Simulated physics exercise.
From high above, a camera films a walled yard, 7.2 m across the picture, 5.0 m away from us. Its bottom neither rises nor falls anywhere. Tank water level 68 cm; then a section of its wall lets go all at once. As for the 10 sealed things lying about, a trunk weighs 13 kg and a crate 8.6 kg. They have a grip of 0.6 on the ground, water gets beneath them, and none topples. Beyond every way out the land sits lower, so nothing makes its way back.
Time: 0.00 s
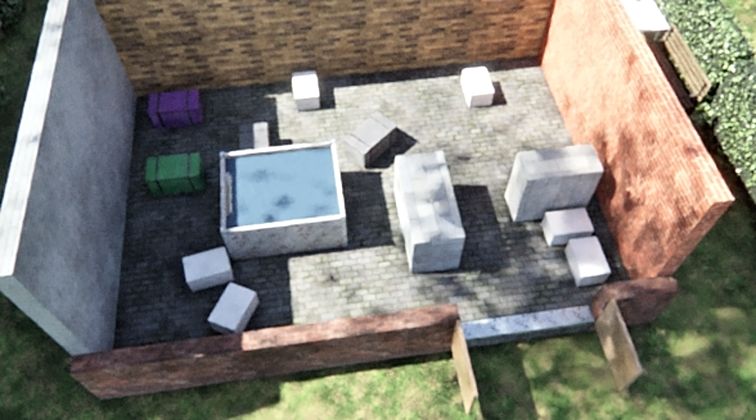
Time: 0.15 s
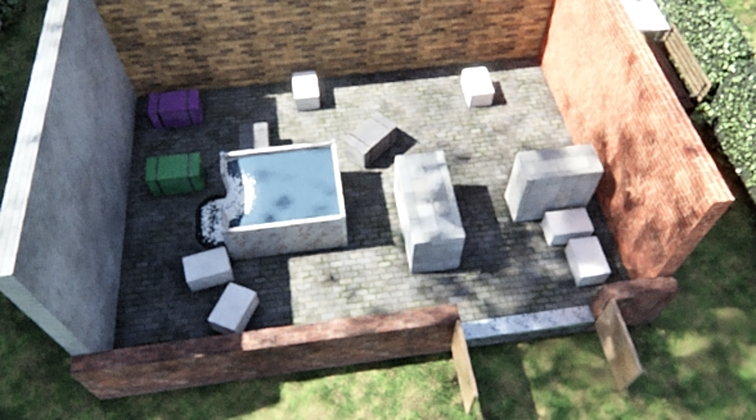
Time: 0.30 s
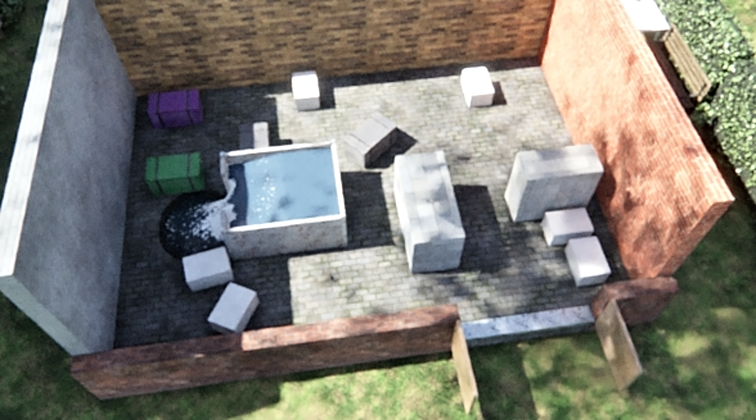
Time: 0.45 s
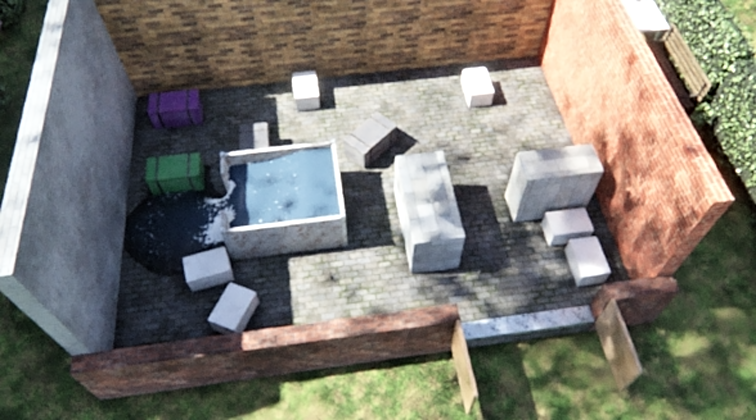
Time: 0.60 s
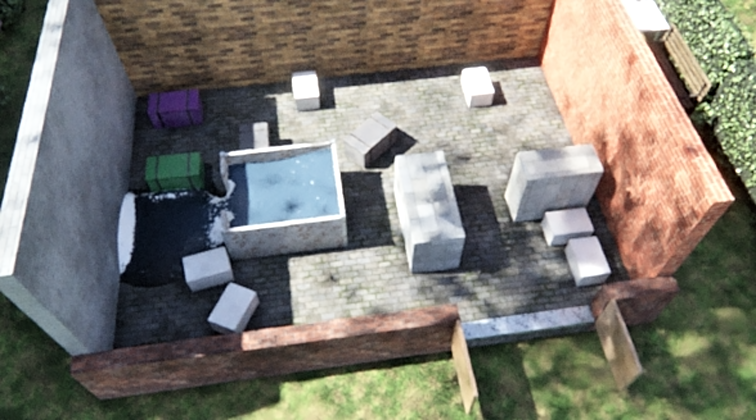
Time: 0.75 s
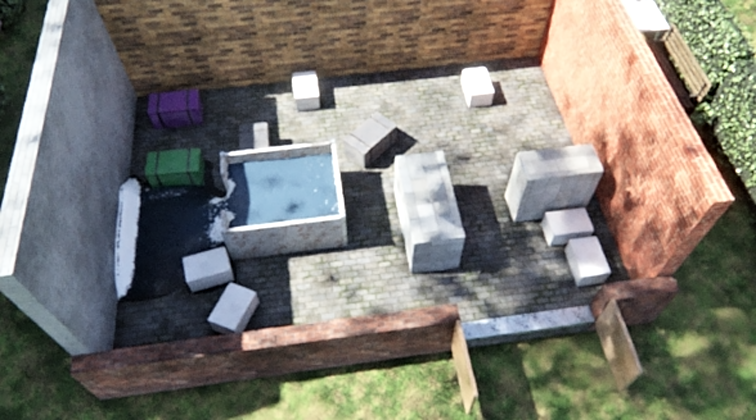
Water bursts through the broken left side of a pale, open-topped tank in a paved, walled yard, seen from high above by a still camera. A purple trunk and a green trunk sit at left, with white boxes and large grey blocks scattered around the paving. The dark, foam-flecked pool spreads to the left wall, foams white along it, and nudges the green trunk slightly.
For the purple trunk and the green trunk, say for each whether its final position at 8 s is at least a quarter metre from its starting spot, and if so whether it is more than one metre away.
Purple trunk - yes, beyond one metre. Green trunk - yes, beyond one metre.
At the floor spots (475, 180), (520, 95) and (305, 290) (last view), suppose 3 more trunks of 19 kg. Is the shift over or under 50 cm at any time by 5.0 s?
In the order listed: Behind the line; behind the line; across the line.
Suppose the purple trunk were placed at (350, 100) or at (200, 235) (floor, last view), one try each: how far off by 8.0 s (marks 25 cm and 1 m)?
Respectively: It is shoved a long way; it is shoved a long way.
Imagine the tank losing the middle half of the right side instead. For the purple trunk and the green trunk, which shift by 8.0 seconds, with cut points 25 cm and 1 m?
Outcome - purple trunk: No real movement, green trunk: No real movement.
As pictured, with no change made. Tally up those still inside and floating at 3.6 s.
By my count, 1.
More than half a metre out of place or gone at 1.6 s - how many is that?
The count is 1.
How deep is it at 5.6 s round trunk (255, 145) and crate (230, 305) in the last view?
About 3 and 6 cm.
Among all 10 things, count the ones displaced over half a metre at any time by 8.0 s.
Tally: 5.
After 1.6 s the purple trunk is near (173, 101), 0.0 m from its start, aground; the green trunk is near (178, 133), 0.7 m from its start, aground; 0 of 10 are out; 0 afloat.
After 3.6 s the purple trunk is near (265, 83), 1.5 m from its start, afloat; the green trunk is near (233, 114), 1.3 m from its start, aground; 0 of 10 are out; 1 afloat.
After 5.6 s the purple trunk is near (372, 108), 3.3 m from its start, afloat; the green trunk is near (249, 114), 1.5 m from its start, aground; 0 of 10 are out; 3 afloat.
After 8.0 s the purple trunk is near (451, 124), 4.6 m from its start, afloat; the green trunk is near (250, 115), 1.5 m from its start, aground; 0 of 10 are out; 5 afloat.
